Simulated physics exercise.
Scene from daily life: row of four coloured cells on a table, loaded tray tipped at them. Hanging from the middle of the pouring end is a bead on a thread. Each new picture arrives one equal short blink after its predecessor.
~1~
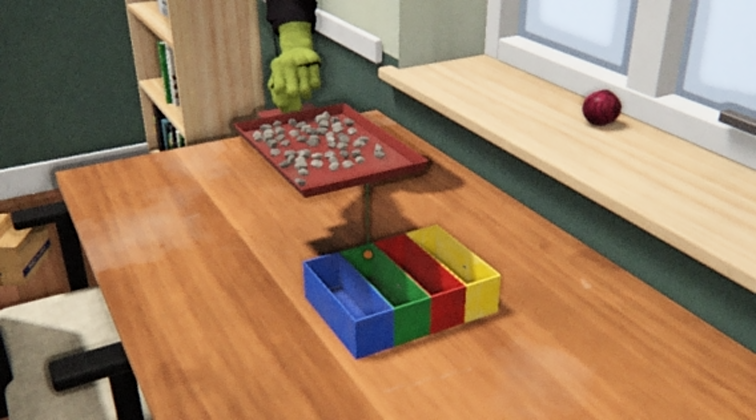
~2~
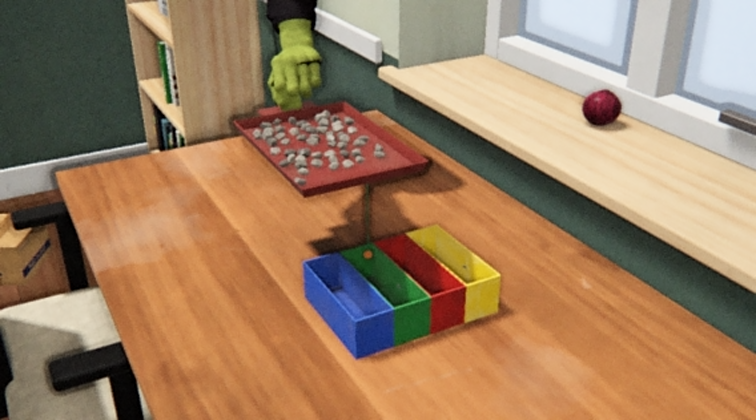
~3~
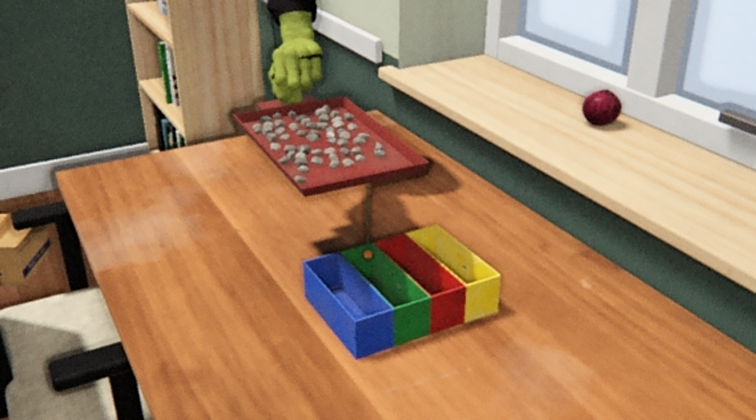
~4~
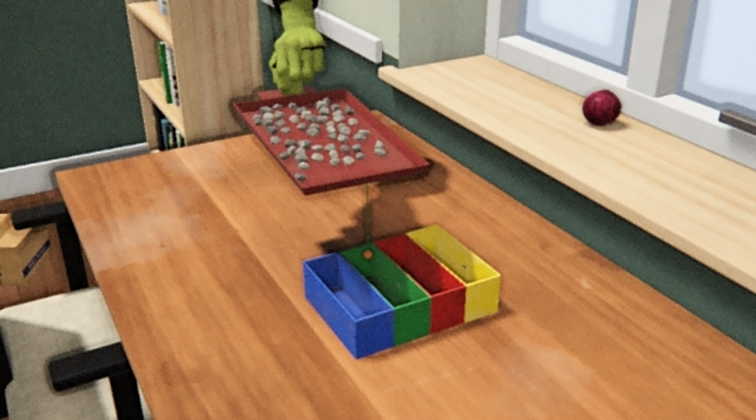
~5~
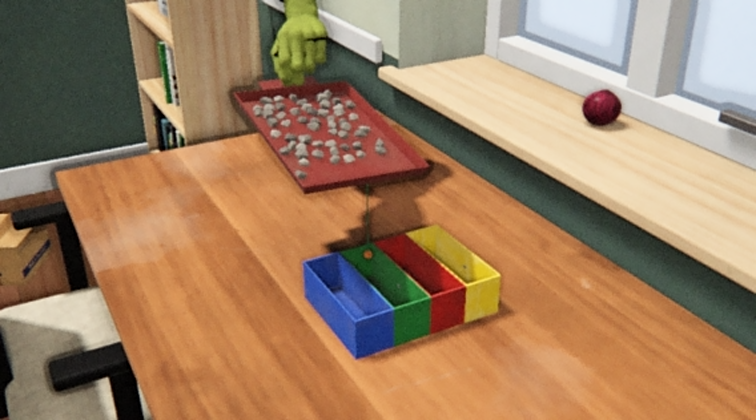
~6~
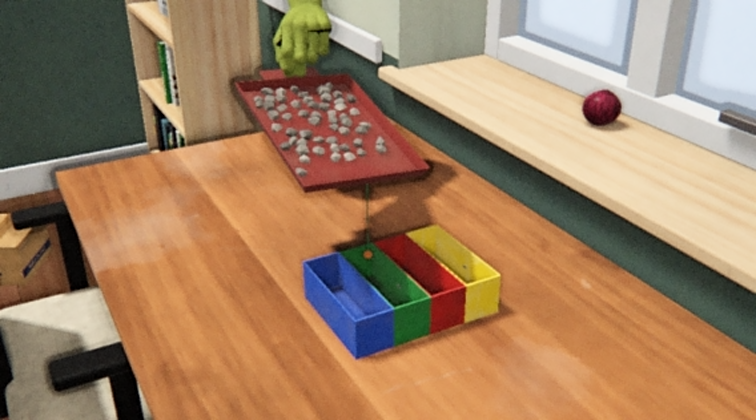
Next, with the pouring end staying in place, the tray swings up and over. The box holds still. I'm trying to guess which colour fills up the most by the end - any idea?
Go with red; that cell ends fullest.
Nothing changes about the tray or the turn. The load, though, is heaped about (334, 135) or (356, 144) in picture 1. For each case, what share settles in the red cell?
First case: Some 50 %; second case: Some 50 %.
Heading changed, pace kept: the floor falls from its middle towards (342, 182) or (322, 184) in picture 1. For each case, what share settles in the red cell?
In turn, 0 percent and then 0 percent.
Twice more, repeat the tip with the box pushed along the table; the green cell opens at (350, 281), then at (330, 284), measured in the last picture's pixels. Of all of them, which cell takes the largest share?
Yellow first, the yellow one second.
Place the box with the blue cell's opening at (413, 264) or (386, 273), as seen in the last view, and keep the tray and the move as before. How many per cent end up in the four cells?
Around 80 percent the first time, around 100 percent the second.
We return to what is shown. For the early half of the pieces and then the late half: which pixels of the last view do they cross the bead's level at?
Roughly (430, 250) first, then roughly (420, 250).
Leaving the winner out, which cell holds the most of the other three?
Just behind the top cell comes that yellow cell.
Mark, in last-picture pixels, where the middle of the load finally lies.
Around (423, 295).
Soon, tray tipped steeply; most on the tray; about a quarter falling or outside the box.
A while on, tray tipped right over; a small part on the tray; about a third in the red cell; about a third in the yellow cell; a small part in the green cell; a stray few in the blue cell; a small part falling or outside the box.
Towards the end, tray tipped past a quarter turn; about half in the red cell; about a third in the yellow cell; about a quarter in the green cell; a stray few in the blue cell.
Finally, tray tipped past a quarter turn; about half in the red cell; about a third in the yellow cell; about a quarter in the green cell; a stray few in the blue cell.
